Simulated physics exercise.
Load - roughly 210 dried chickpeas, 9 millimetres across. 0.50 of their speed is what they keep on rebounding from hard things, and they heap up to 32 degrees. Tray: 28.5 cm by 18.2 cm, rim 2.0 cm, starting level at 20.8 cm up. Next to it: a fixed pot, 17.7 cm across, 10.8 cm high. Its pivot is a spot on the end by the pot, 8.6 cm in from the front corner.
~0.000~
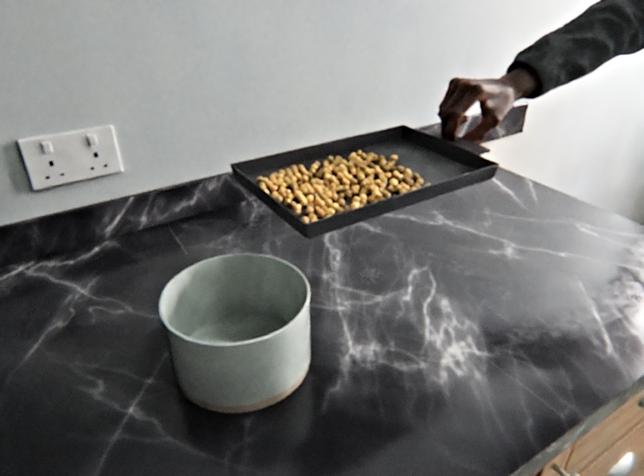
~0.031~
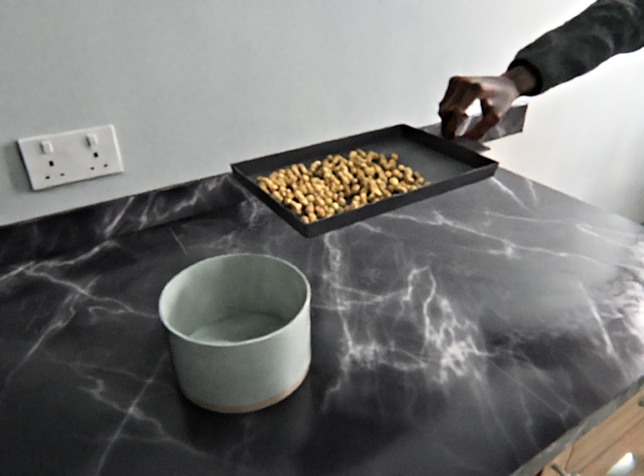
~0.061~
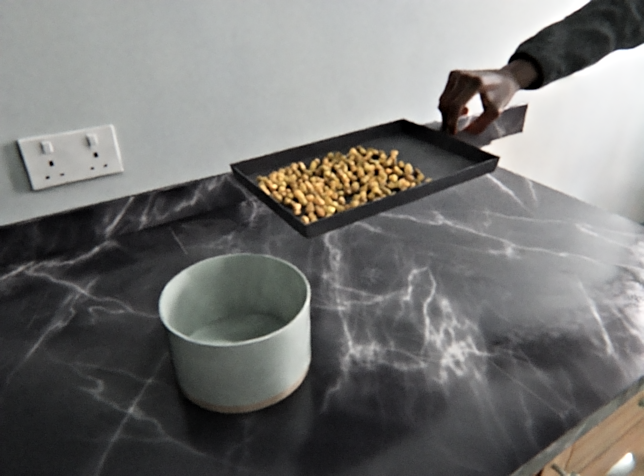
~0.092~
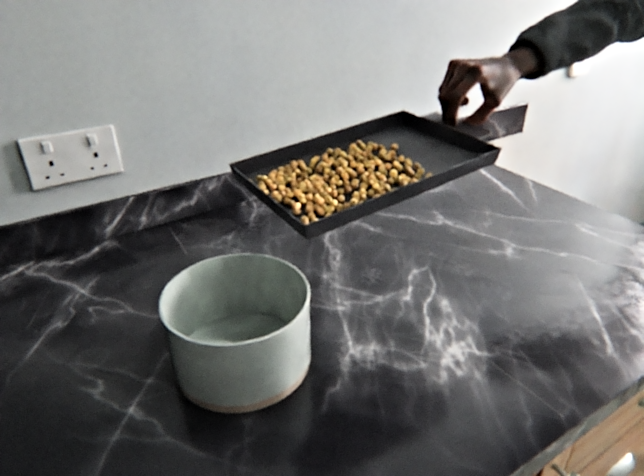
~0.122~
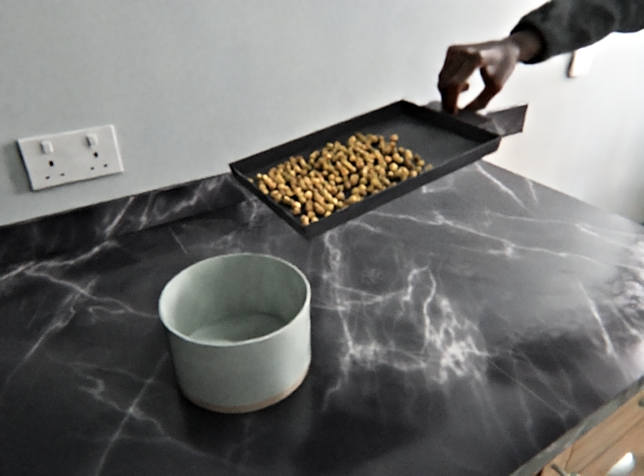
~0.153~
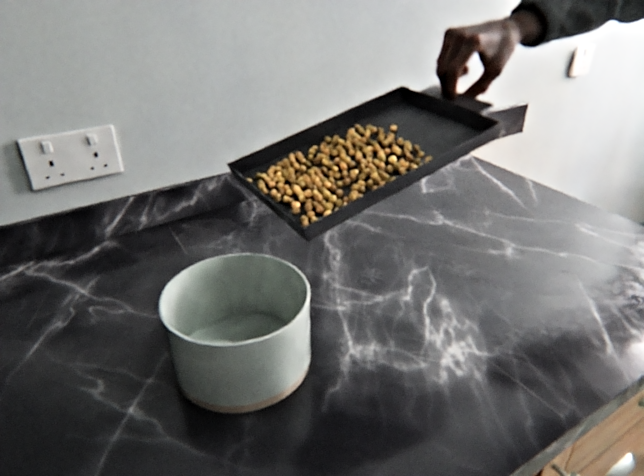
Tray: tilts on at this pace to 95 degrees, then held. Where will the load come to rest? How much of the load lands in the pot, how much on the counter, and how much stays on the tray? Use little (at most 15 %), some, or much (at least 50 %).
Pot - much, counter - little, tray - little.
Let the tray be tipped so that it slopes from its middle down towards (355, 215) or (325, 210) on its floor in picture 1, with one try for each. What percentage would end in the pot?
Approximately 30 percent, then 65 percent.
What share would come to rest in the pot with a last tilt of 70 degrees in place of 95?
It would land at about 10 percent.
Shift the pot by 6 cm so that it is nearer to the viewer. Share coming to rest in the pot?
75 per cent.
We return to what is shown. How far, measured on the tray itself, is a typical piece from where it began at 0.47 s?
It has moved some 5 cm from its start.
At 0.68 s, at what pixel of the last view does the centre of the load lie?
Somewhere about (273, 176) in the last view.
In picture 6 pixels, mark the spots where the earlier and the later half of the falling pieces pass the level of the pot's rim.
Earlier half at about (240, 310), later half at about (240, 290) in pixels.
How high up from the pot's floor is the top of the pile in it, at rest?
Top level: Approx. 2.0 cm.
After 0.47 s, tilt 53 degrees; the tray holds 100 %, the pot 0 %.
After 0.68 s, tilt 81 degrees; the tray holds 95 %, the pot 0 %.
After 1.00 s, tilt 95 degrees; the tray holds 25 %, the pot 50 %.
At rest (2.1 s), pot 95 %, counter 10 %, tray 0 %.
